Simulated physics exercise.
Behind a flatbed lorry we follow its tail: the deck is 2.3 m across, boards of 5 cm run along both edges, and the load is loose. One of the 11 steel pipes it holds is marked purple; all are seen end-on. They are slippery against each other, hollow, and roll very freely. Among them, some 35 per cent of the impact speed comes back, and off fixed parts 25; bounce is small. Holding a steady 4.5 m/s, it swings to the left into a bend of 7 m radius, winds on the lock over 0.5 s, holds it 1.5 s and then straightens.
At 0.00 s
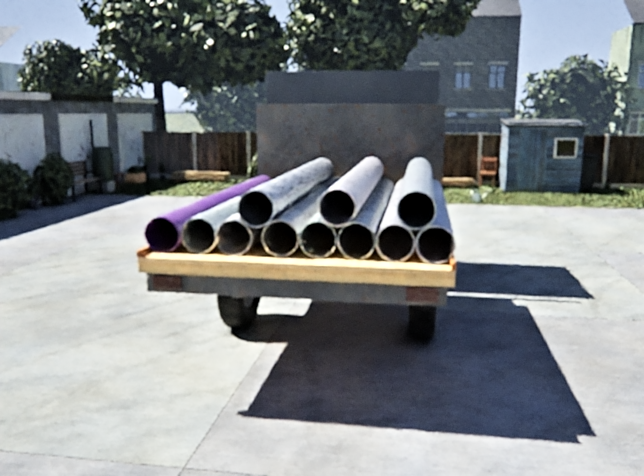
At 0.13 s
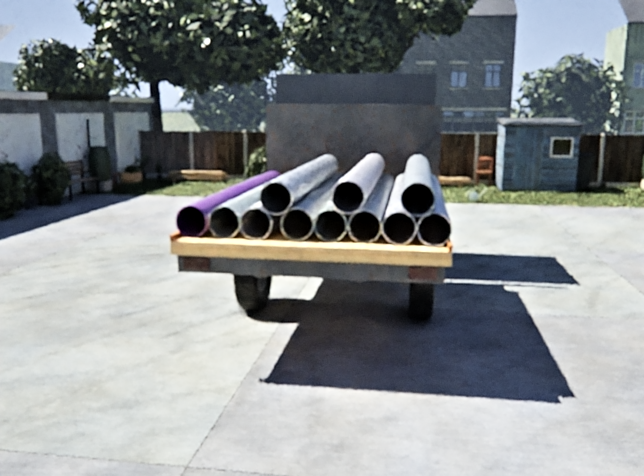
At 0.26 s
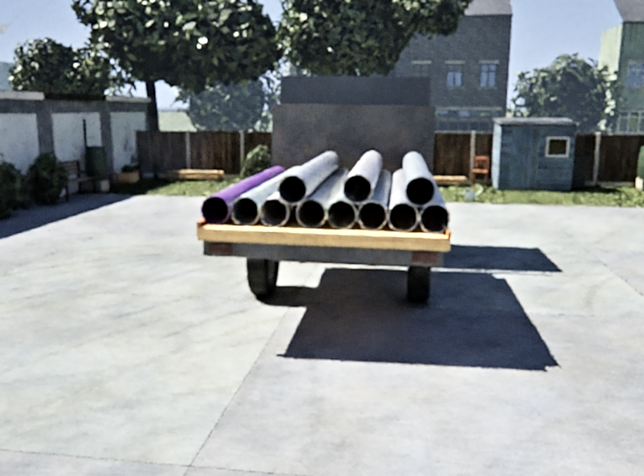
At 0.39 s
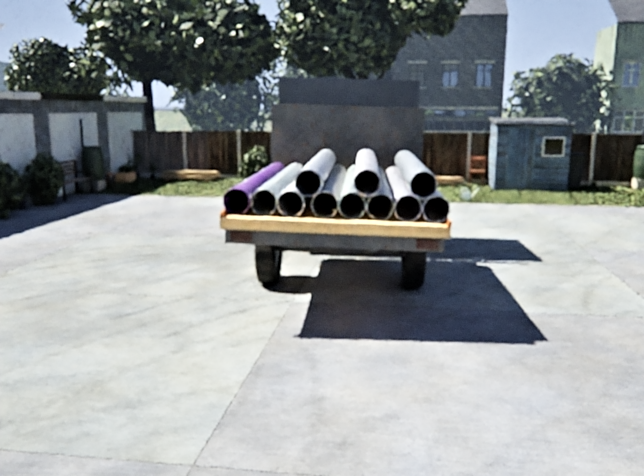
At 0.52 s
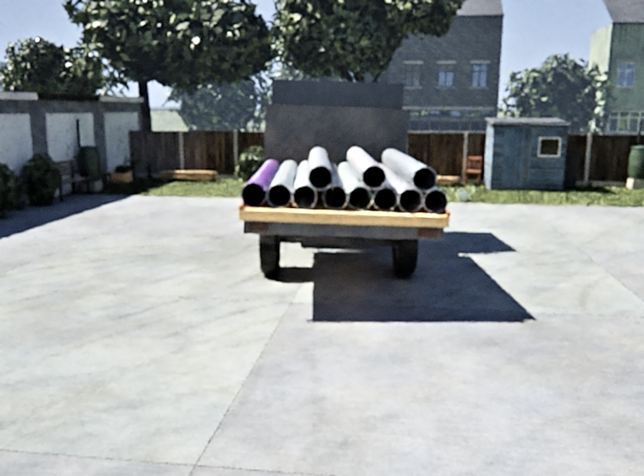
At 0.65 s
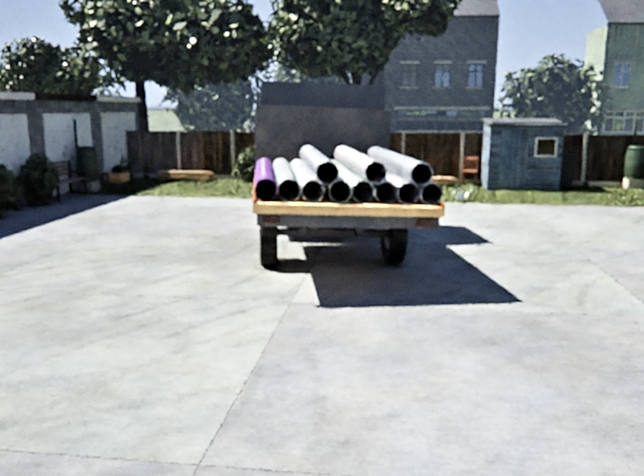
In this clip, a flatbed lorry carrying stacked grey pipes, with one purple pipe at the left end, drives away across a paved yard, then curves left as its deck leans slightly down to the right.
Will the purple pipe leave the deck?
Not lost.
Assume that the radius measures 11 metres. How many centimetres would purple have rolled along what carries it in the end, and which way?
It would end up about 0 cm to the right.
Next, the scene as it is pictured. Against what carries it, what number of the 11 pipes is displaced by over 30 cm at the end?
In total, 0.
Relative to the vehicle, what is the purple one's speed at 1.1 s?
About 0.1 m/s.
Then, 1.1 s in, purple is on the deck, 20 cm from the left edge, rolling right; 0 gone from the deck.
Then, 1.5 s in, purple is on the deck, 20 cm from the left edge; 0 gone from the deck.
Then, 2.0 s in, still the same for purple; 0 gone from the deck.
In the end (2.6 s), purple is on the deck, 20 cm from the left edge; 0 gone from the deck.
